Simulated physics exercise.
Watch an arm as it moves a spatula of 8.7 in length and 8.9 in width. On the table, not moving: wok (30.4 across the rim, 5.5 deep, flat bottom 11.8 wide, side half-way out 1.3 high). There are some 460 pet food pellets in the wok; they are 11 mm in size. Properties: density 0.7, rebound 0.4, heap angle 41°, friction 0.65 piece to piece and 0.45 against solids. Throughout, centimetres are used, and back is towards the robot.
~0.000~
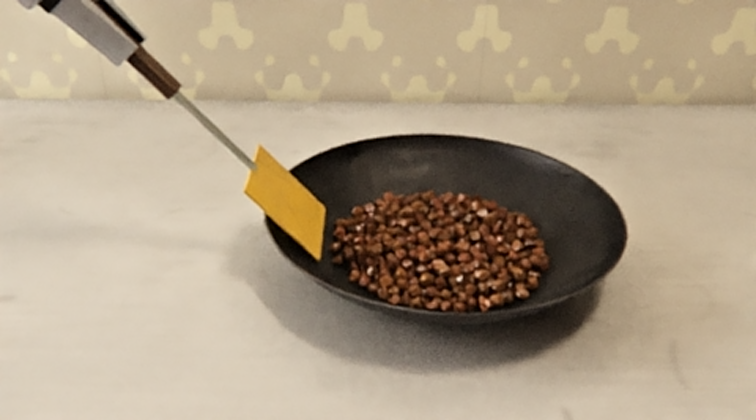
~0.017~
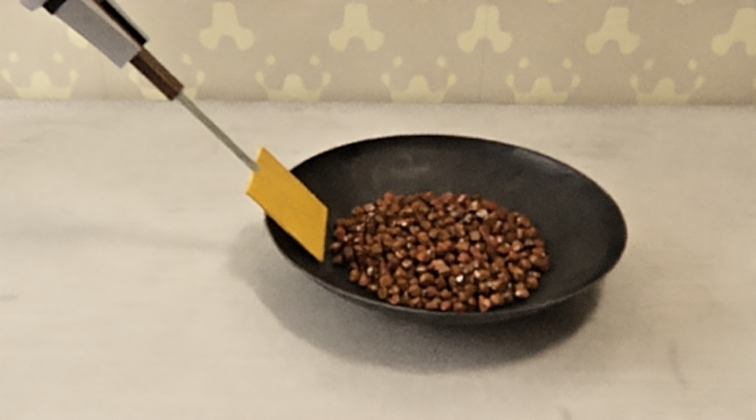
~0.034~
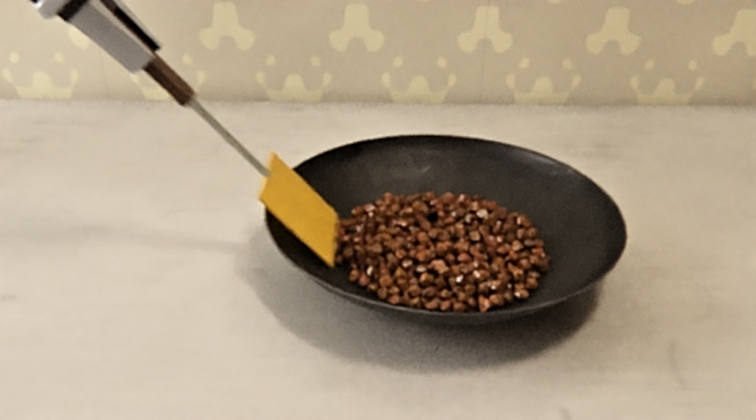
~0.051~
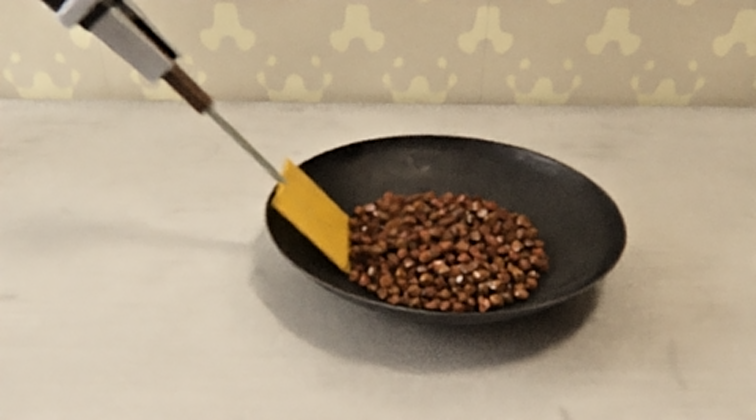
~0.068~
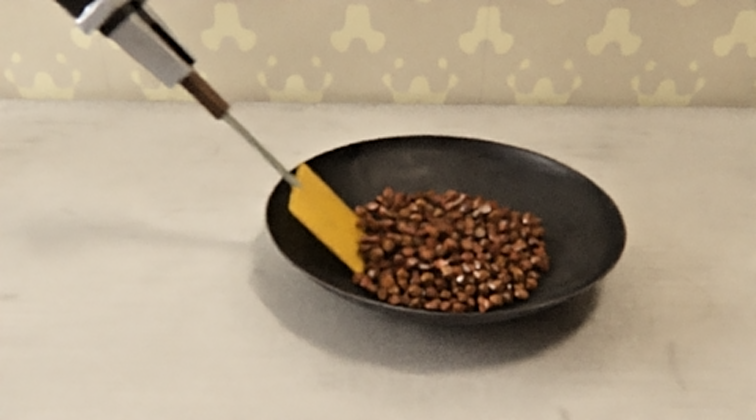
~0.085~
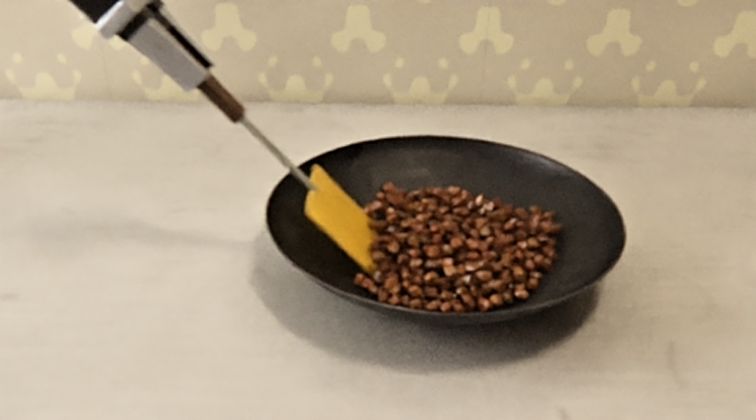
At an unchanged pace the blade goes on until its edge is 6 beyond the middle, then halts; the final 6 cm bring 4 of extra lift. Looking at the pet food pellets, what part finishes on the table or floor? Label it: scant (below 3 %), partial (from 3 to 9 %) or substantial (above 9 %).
Scant (below 3 %).
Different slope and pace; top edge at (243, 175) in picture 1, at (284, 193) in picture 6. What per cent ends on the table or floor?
0 %.
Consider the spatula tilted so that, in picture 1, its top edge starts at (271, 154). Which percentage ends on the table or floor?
I'd estimate close to 0 per cent.
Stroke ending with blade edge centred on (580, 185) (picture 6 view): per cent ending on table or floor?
I'd put it near 35 per cent.
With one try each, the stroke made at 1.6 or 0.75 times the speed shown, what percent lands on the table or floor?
Around 10 per cent, then around 0 per cent, would end on the table or floor.
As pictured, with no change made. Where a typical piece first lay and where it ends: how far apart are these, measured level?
Level distance of roughly 5 cm.
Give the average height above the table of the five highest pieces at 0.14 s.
Somewhere near 6 cm, I'd say.
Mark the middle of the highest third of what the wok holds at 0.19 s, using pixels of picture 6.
(532, 228).
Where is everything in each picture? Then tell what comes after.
In the first picture, spatula top edge at (252, 166), sloping 49°; upper third of the load around (438, 239), from x 335 to 545, top at y 195; 460 in the wok.
In the second picture, spatula top edge at (254, 168), sloping 49°; upper third of the load around (438, 239), from x 335 to 545, top at y 195.
In the third picture, spatula top edge at (266, 173), sloping 49°; upper third of the load around (438, 239), from x 335 to 545, top at y 195.
In the fourth picture, spatula top edge at (281, 180), sloping 49°; upper third of the load around (434, 237), from x 350 to 545, top at y 195.
In the fifth picture, spatula top edge at (297, 185), sloping 49°; upper third of the load around (442, 232), from x 360 to 545, top at y 195.
In the sixth picture, spatula top edge at (312, 188), sloping 49°; upper third of the load around (451, 230), from x 335 to 555, top at y 190; 460 in the wok.
After 0.14 s, sloping 49°, highest piece 10 above the table; 459 in the wok, 1 on the blade or in flight.
After 0.19 s, sloping 49°, highest piece 15 above the table; 459 in the wok, 1 on the blade or in flight.
After 0.42 s, sloping 49°, highest piece 6 above the table; 459 in the wok, 1 on the table or floor.
After 1.47 s, sloping 49°, highest piece 6 above the table; 459 in the wok, 1 on the table or floor.
At rest, 459 in the wok, 1 on the table or floor. That is 0 % on the table or floor.
